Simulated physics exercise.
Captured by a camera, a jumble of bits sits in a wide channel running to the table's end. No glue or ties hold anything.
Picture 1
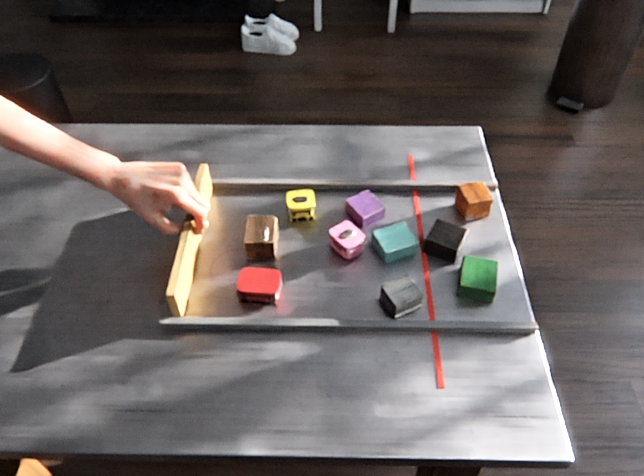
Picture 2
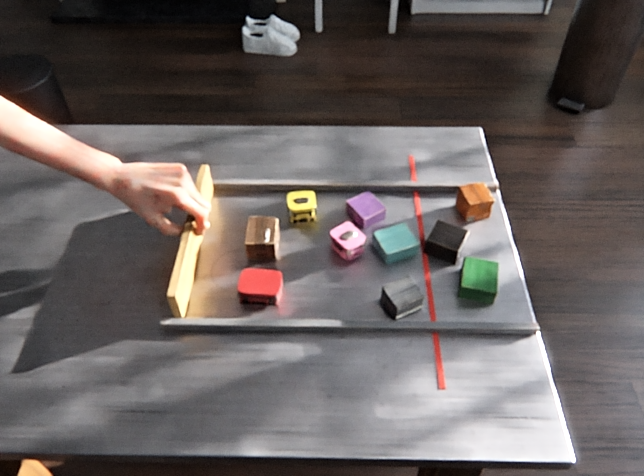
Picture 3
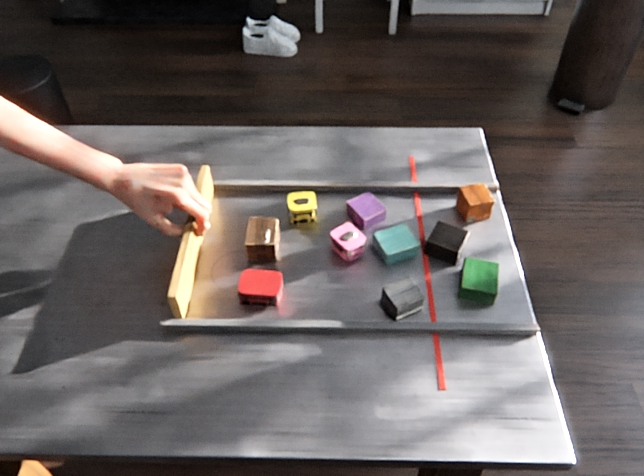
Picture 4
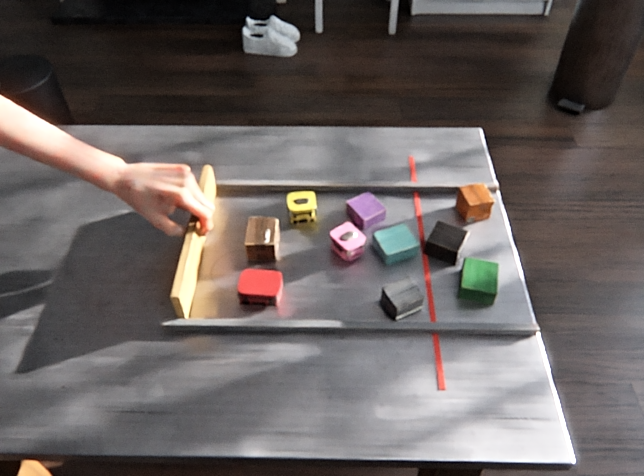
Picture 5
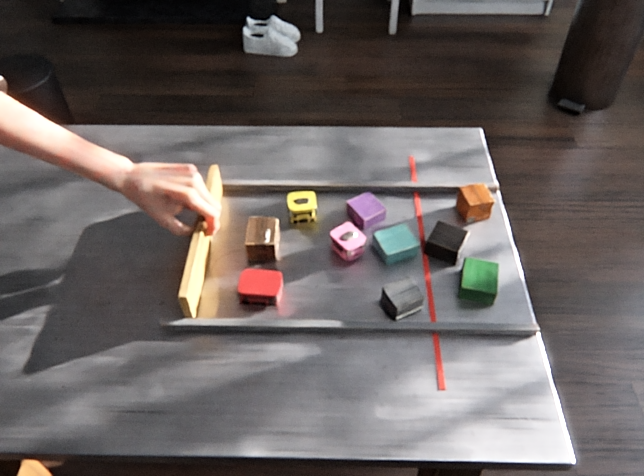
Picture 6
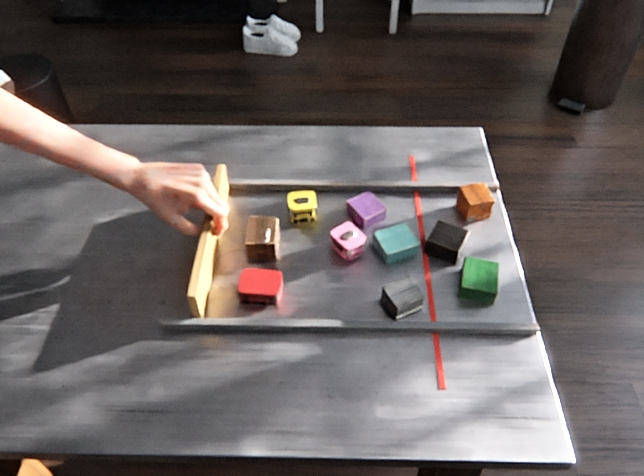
On a grey table, a hand held a wooden board upright behind scattered colourful blocks in a channel, then slid it slightly to the right, while the blocks stayed where they were.
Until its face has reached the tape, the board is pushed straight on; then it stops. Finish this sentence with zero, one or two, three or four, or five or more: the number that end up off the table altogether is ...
The number that end up off the table altogether is one or two.
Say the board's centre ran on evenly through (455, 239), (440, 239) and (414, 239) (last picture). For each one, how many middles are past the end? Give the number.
In order, that gives 3, then 1, then 1.
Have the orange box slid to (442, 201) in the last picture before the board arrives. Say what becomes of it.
Orange box: Safe.
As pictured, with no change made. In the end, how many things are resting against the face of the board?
Contact count: 3.
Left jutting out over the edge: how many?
The overhang total is 0.
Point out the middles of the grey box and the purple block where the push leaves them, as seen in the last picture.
(492, 307) and (462, 216), approximately.
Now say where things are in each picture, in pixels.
Orange box (474, 201); green block (478, 279); black block (446, 241); board (192, 235); tape (423, 250), in the first frame.
Green block (479, 280); yellow case (302, 207), in the second frame.
Black block (447, 243); board (193, 237), in the third frame.
Orange box (475, 203); red case (261, 289), in the fourth frame.
Green block (479, 281); grey box (402, 299), in the fifth frame.
Orange box (475, 202); green block (479, 280); black block (447, 242); board (210, 236); tape (424, 251), in the sixth frame.
Early on, none off yet; orange box at rest near (475, 202); green block at rest near (479, 280); black block at rest near (447, 242).
A while later, none off yet; orange box at rest near (475, 202); green block at rest near (479, 280); black block travelled a little near (465, 242).
Finally, the number that fall off is one or two; lost, black block.
